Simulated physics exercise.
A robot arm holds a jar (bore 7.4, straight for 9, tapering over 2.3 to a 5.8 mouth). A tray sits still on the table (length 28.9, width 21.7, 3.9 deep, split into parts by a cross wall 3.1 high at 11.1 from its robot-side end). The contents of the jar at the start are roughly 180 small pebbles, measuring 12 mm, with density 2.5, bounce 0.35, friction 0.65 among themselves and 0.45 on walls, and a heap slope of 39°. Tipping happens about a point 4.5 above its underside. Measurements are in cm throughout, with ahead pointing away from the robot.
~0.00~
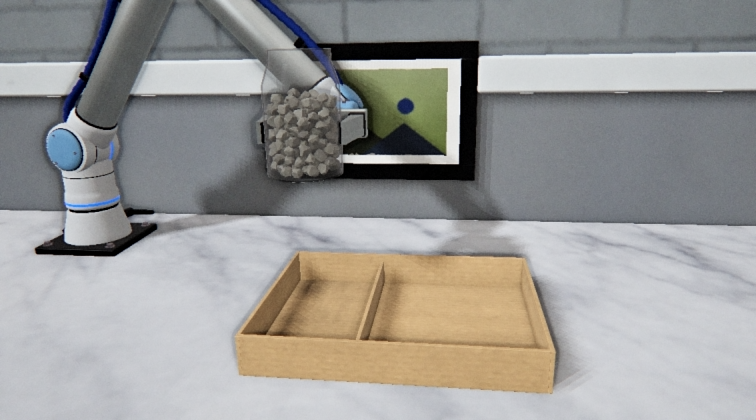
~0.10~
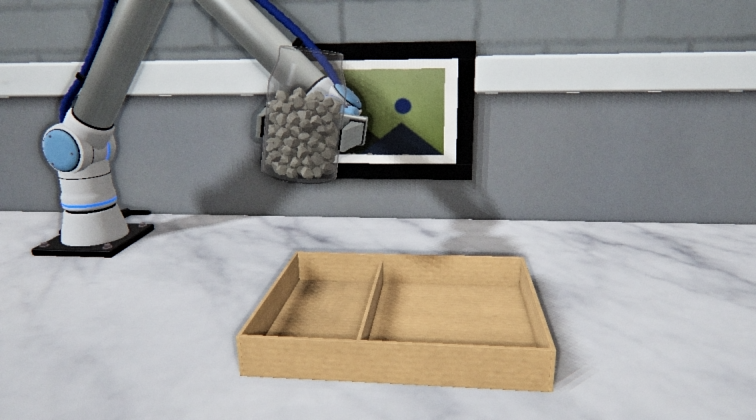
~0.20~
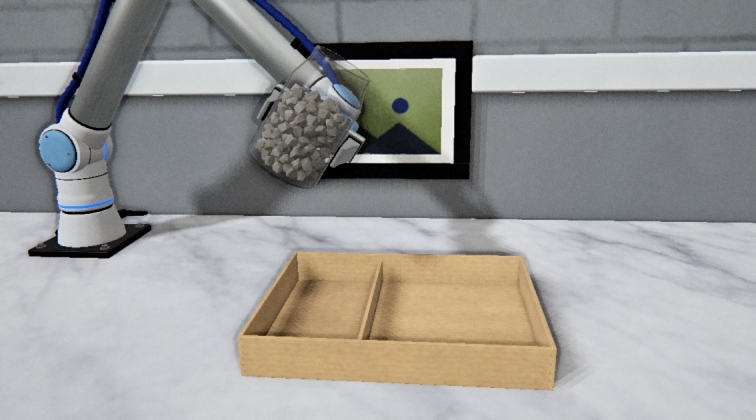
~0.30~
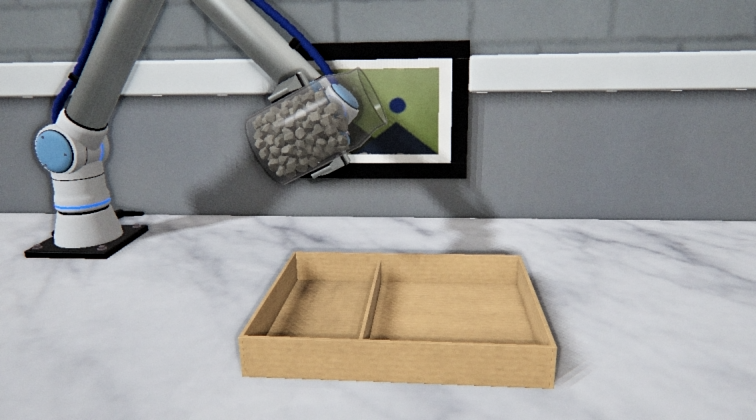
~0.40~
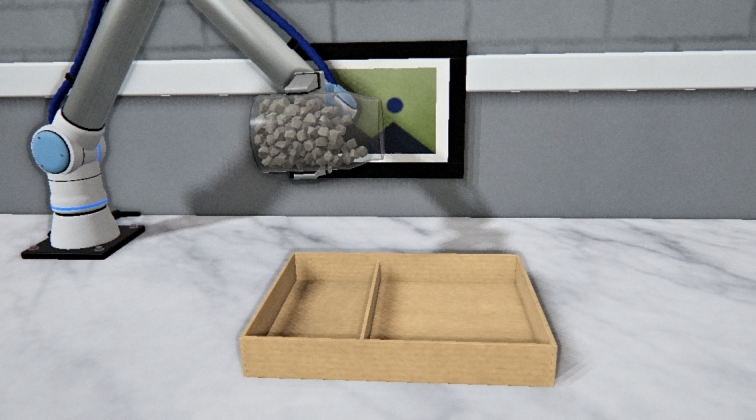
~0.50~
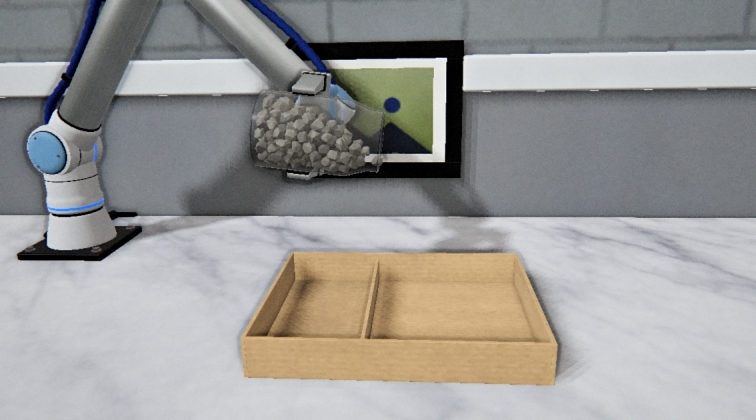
A robot arm holding a clear jar of small grey pebbles tilts it rightward from upright until it lies on its side, mouth dipping slightly, as the pebbles shift toward the opening above a still, divided tray on a marble table.
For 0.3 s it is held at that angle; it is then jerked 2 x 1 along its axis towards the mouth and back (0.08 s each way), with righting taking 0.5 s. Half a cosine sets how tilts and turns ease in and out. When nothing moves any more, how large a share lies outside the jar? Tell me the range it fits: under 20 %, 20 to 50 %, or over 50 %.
It fits under 20 %.
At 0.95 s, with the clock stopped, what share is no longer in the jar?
So far, roughly 5 per cent of the load is out of the jar.
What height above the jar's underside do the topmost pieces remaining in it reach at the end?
Top of the fill, from jar underside: Approx. 9.5 cm.
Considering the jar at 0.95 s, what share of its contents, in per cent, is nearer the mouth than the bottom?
Roughly 50 percent.
After 0.95 s, tipped 97°, highest piece 25 above the table; 180 in the jar, 5 in the far-side part.
After 1.40 s, tipped 41°, highest piece 27 above the table; 179 in the jar, 6 in the far-side part.
After 1.82 s, upright, highest piece 27 above the table; 179 in the jar, 6 in the far-side part.
After 2.52 s, upright, highest piece 27 above the table; 179 in the jar, 6 in the far-side part.
In the end, 179 in the jar, 6 in the far-side part. That is 3 % outside the jar.
